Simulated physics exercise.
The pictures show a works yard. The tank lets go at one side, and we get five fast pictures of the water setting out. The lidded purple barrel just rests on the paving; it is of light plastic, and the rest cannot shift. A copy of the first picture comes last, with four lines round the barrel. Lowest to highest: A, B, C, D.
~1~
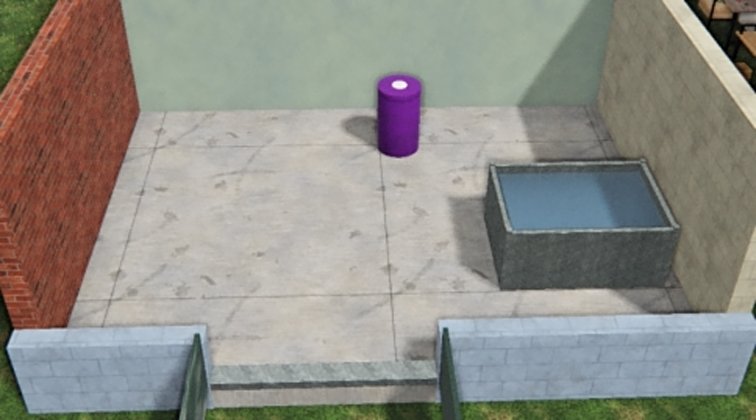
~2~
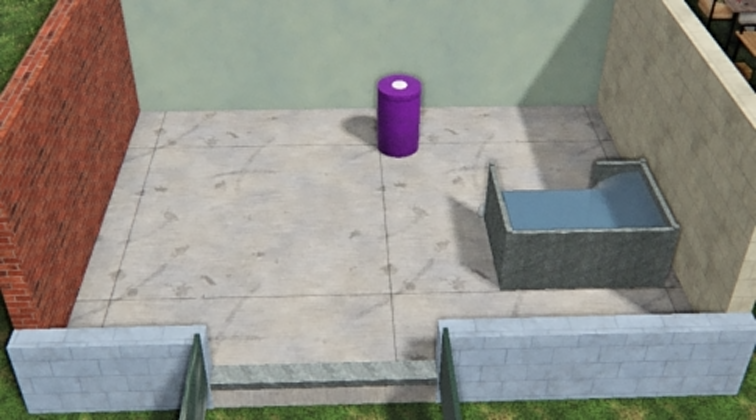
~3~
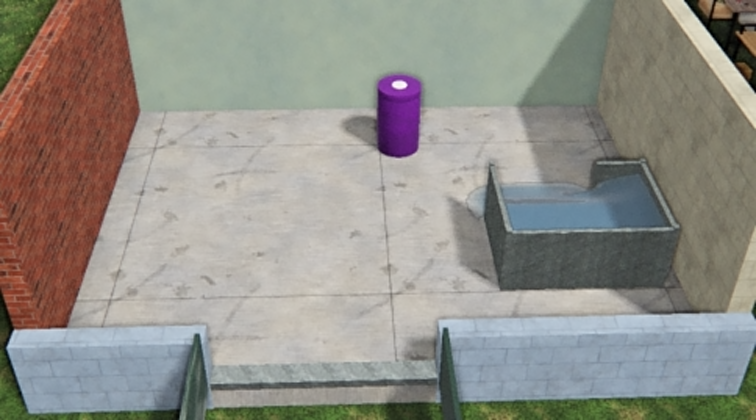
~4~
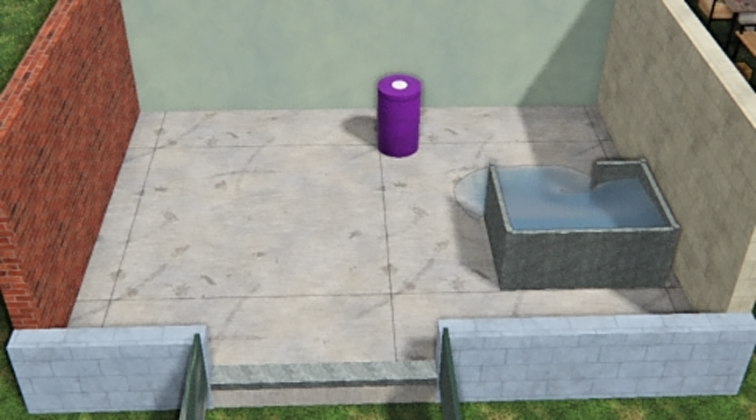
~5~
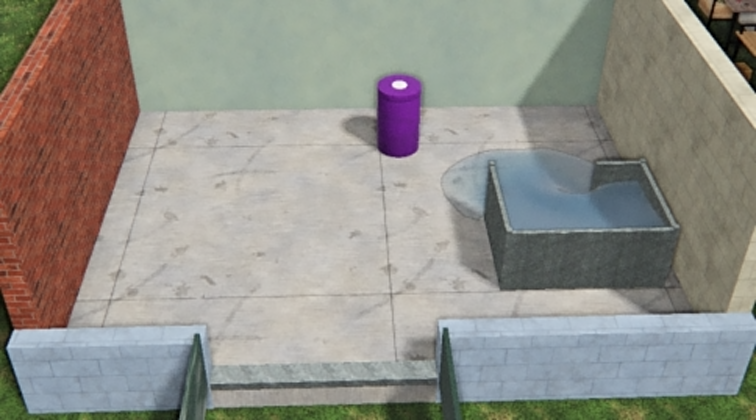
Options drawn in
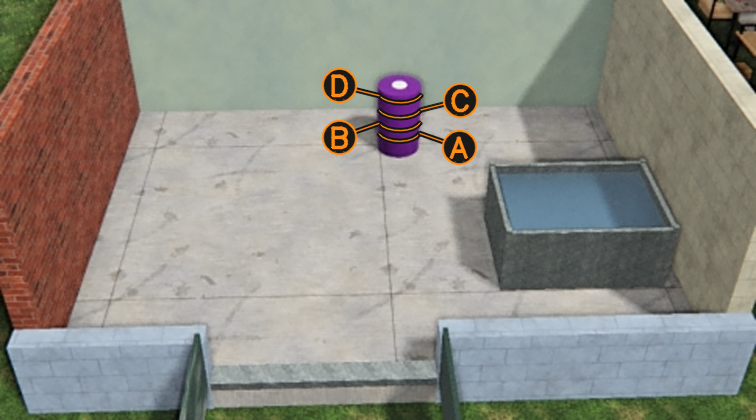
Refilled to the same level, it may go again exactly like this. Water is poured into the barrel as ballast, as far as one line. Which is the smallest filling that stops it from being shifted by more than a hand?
It is A.
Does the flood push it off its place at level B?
No.
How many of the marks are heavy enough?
All four.
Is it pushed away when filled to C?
No.
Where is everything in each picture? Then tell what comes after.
The first frame shows lid of the purple barrel at (399, 85); tank full, its middle at (579, 201); open gate at (323, 326).
In the second frame, water covers 2 % of the ground, mostly out of sight from here.
In the third frame, 4 % of the ground under water, its edge towards the barrel at (474, 203).
In the fourth frame, 6 % of the ground under water, its edge towards the barrel at (465, 184).
The fifth frame shows lid of the purple barrel at (399, 85); 9 % of the ground under water, its edge towards the barrel at (461, 165).
In orange, A at (400, 141); B at (400, 130); C at (400, 117); D at (401, 102); from the bottom up A, B, C, D.
Choosing A, it does not move.
Choosing B, it does not move.
Choosing C, it does not move.
Choosing D, it does not move.
